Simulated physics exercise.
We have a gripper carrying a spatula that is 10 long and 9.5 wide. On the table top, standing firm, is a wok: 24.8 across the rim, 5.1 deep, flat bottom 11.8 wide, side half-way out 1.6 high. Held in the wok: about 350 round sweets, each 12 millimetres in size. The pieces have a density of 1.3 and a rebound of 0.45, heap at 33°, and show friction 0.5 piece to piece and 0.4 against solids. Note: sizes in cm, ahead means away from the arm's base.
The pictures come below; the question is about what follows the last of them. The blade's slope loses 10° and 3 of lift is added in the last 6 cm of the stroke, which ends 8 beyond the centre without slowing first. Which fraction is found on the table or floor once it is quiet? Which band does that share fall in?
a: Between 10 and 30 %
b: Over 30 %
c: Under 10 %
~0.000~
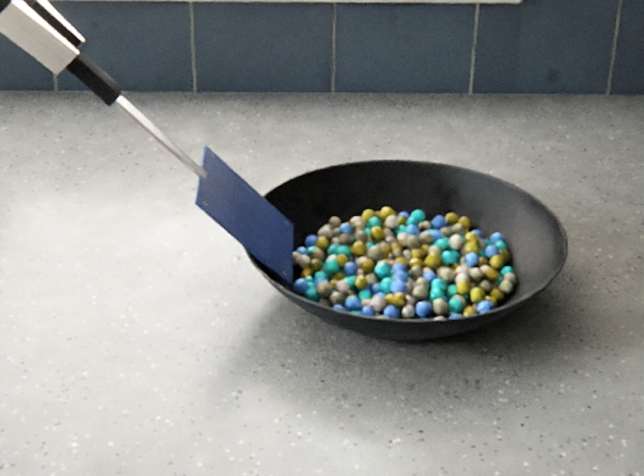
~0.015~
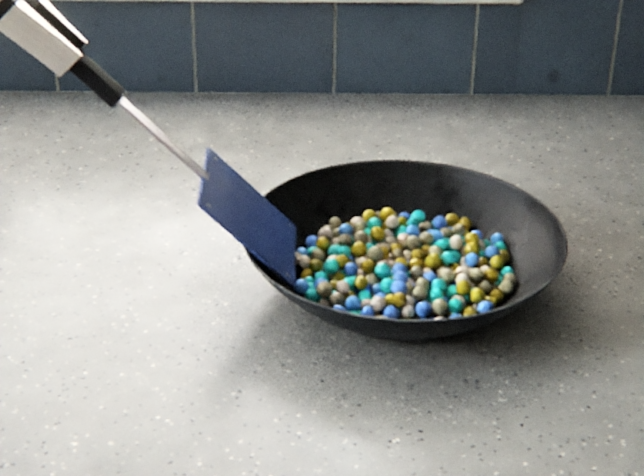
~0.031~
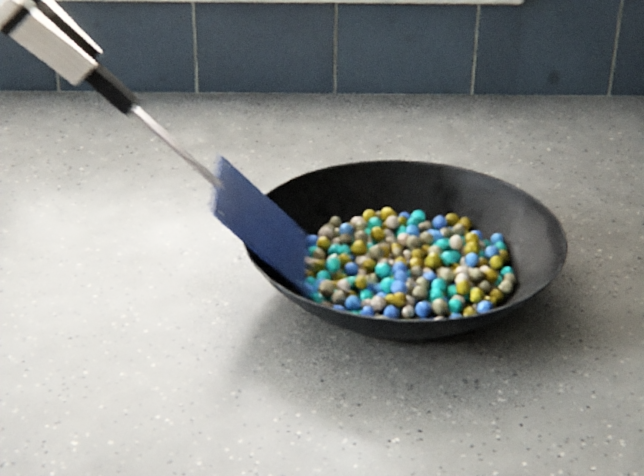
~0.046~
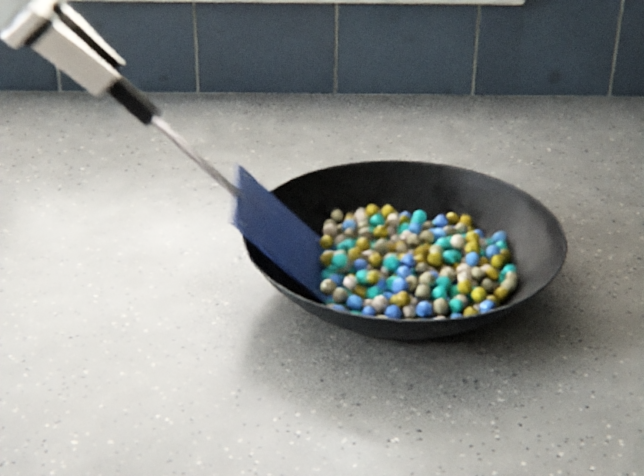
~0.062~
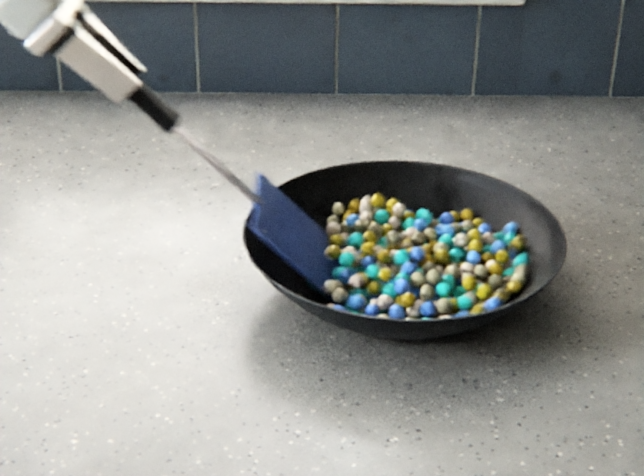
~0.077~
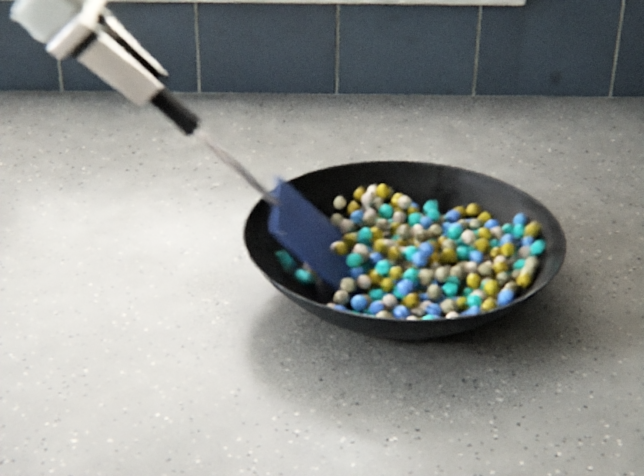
Answer: B.
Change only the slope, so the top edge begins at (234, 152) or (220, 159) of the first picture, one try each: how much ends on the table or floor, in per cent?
Close to 45 and 40 percent respectively.
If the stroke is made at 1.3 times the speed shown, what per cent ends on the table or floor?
That comes to some 50 per cent, roughly.
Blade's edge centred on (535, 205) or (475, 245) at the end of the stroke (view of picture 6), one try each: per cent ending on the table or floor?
I'd say roughly 55 per cent, then roughly 20 per cent.
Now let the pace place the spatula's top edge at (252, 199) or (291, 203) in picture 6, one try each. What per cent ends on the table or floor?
That comes to about 35 and about 45 percent, in that order.
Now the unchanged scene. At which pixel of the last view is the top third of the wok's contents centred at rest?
Close to pixel (494, 259).
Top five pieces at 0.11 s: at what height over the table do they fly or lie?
Roughly 7 cm above the table.
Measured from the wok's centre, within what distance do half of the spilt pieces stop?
Looks like roughly 28 centimetres to me.
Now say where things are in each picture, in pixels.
In the first frame, the spatula top edge at (200, 173), sloping 46°; upper third of the load around (407, 262), from x 295 to 510, top at y 215; 348 in the wok.
In the second frame, the spatula top edge at (203, 174), sloping 46°; upper third of the load around (407, 262), from x 295 to 510, top at y 215.
In the third frame, the spatula top edge at (216, 182), sloping 46°; upper third of the load around (408, 262), from x 295 to 510, top at y 215.
In the fourth frame, the spatula top edge at (235, 192), sloping 46°; upper third of the load around (404, 259), from x 300 to 510, top at y 215.
In the fifth frame, the spatula top edge at (255, 199), sloping 46°; upper third of the load around (410, 255), from x 305 to 520, top at y 200.
In the sixth frame, the spatula top edge at (275, 202), sloping 46°; upper third of the load around (426, 249), from x 285 to 540, top at y 190; 348 in the wok.
After 0.11 s, sloping 46°, highest piece 7 above the table; 346 in the wok, 2 on the blade or in flight.
After 0.15 s, sloping 42°, highest piece 10 above the table; 342 in the wok, 6 on the blade or in flight.
After 0.37 s, sloping 36°, highest piece 12 above the table; 207 in the wok, 65 on the table or floor, 76 on the blade or in flight.
After 1.42 s, sloping 36°, highest piece 4 above the table; 207 in the wok, 141 on the table or floor.
In the end, 207 in the wok, 141 on the table or floor. That is 41 % on the table or floor.
